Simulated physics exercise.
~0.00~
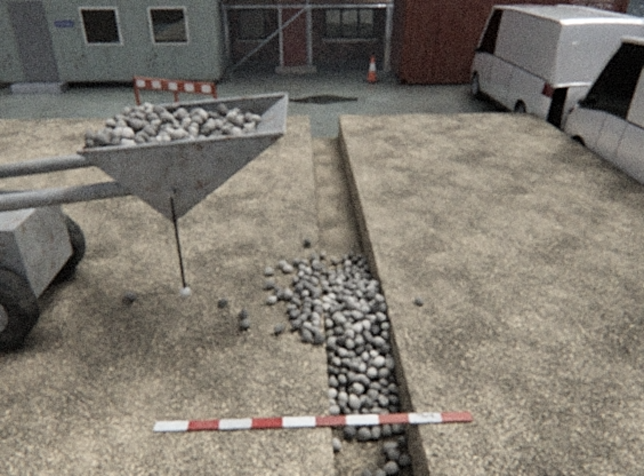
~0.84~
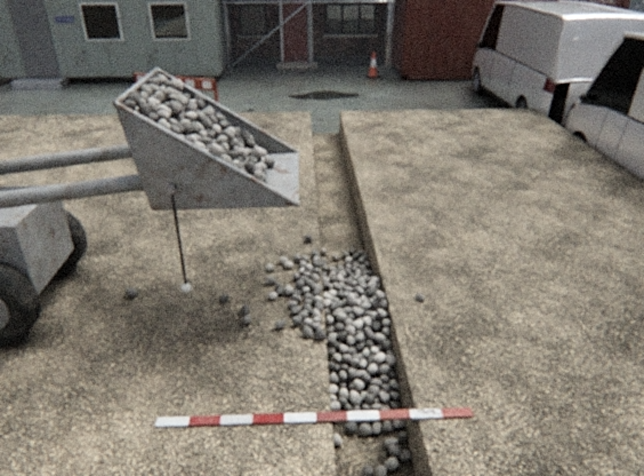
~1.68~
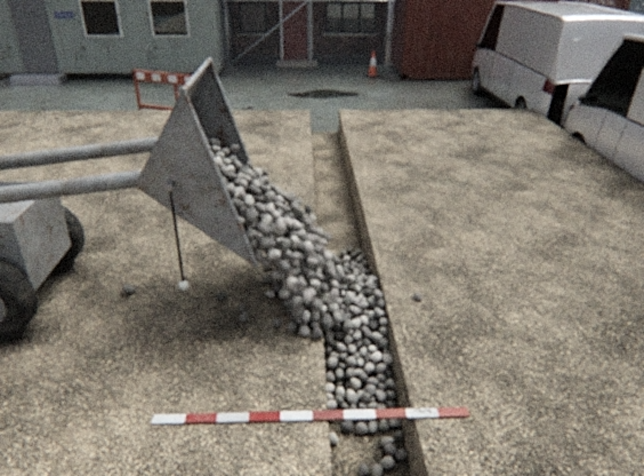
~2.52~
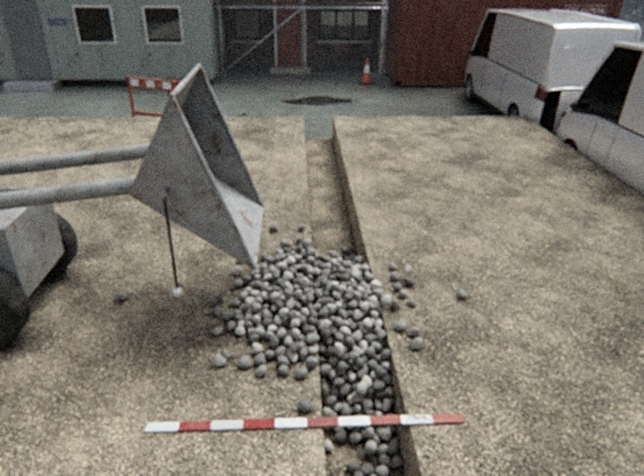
Grey skip on a wheeled loader tipping rounded stones into a trench, ending empty with stones heaped in and beside the trench.
